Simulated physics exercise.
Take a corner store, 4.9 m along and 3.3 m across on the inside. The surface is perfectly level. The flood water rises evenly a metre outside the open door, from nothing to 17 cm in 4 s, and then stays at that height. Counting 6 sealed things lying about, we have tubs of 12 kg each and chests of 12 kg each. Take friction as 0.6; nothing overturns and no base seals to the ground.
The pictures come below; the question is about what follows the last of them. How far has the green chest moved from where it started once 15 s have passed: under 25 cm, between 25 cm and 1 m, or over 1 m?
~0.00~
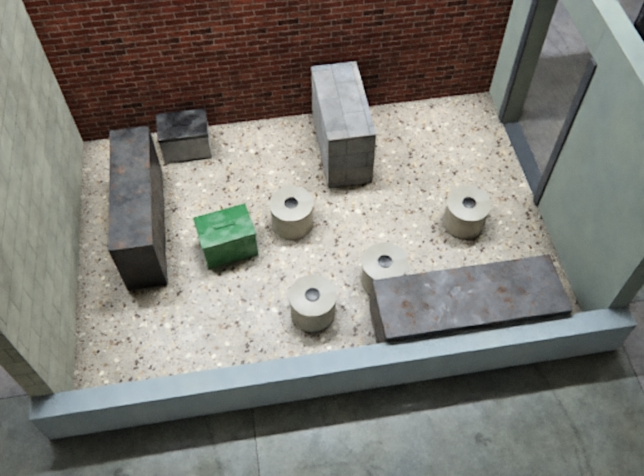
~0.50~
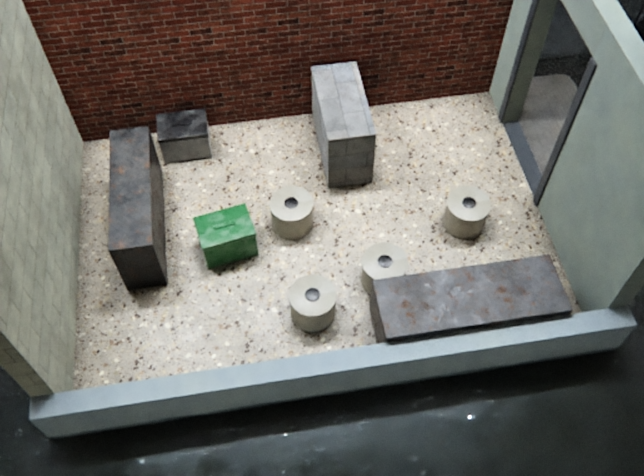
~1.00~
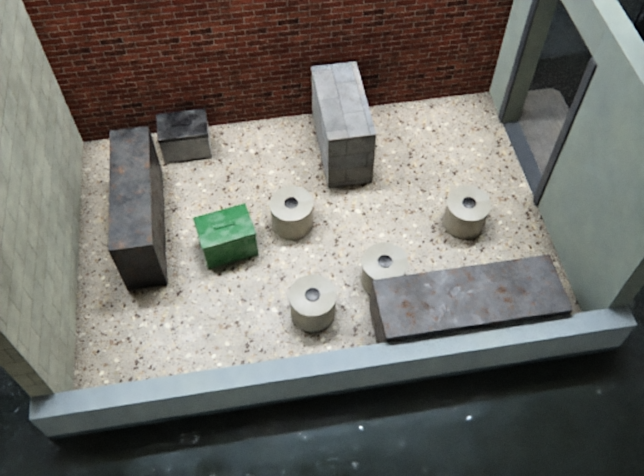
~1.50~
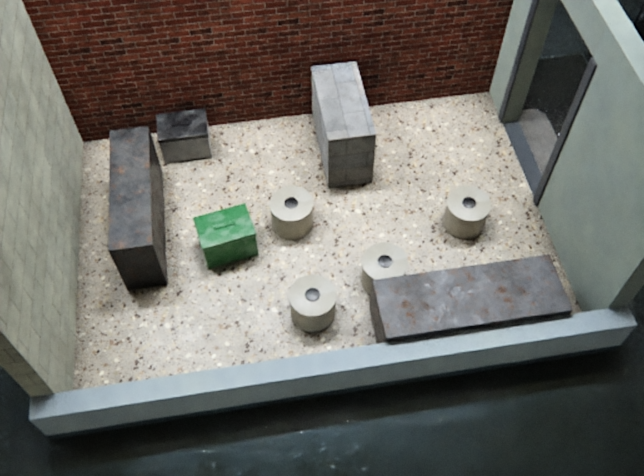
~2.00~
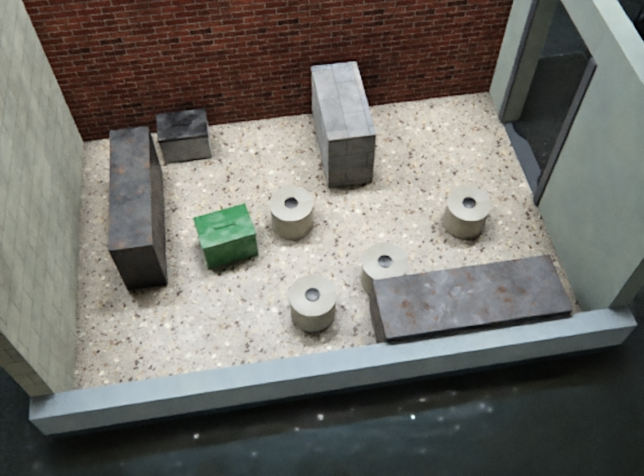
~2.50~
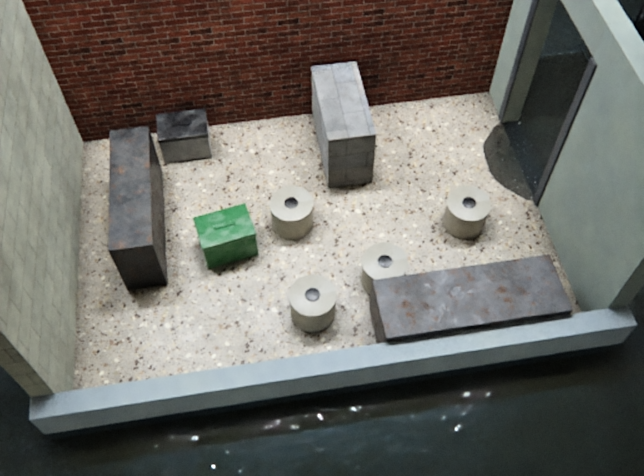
Looks like it will shift a fair bit.
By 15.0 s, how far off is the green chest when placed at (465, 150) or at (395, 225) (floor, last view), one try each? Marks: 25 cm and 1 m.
I'd expect it to get swept far off the first time and to get swept far off the second time.
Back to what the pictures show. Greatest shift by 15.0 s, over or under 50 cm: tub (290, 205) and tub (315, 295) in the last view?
Well, one by one it's lower, then higher.
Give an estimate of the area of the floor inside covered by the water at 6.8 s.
Near 10.0 m2 in all.
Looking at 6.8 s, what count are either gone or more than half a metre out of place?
0 of them.
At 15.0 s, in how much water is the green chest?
Near 9 cm deep.
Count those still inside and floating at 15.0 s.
Just then, the number is 5.
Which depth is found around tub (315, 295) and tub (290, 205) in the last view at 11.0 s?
5 and 6 cm.
After 3.5 s the green chest is near (224, 225), 0.0 m from its start, aground; 0 afloat.
After 6.8 s the green chest is near (224, 225), 0.0 m from its start, aground; 0 afloat.
After 11.0 s the green chest is near (221, 223), 0.0 m from its start, aground; 2 afloat.
After 15.0 s the green chest is near (203, 192), 0.5 m from its start, afloat; 5 afloat.
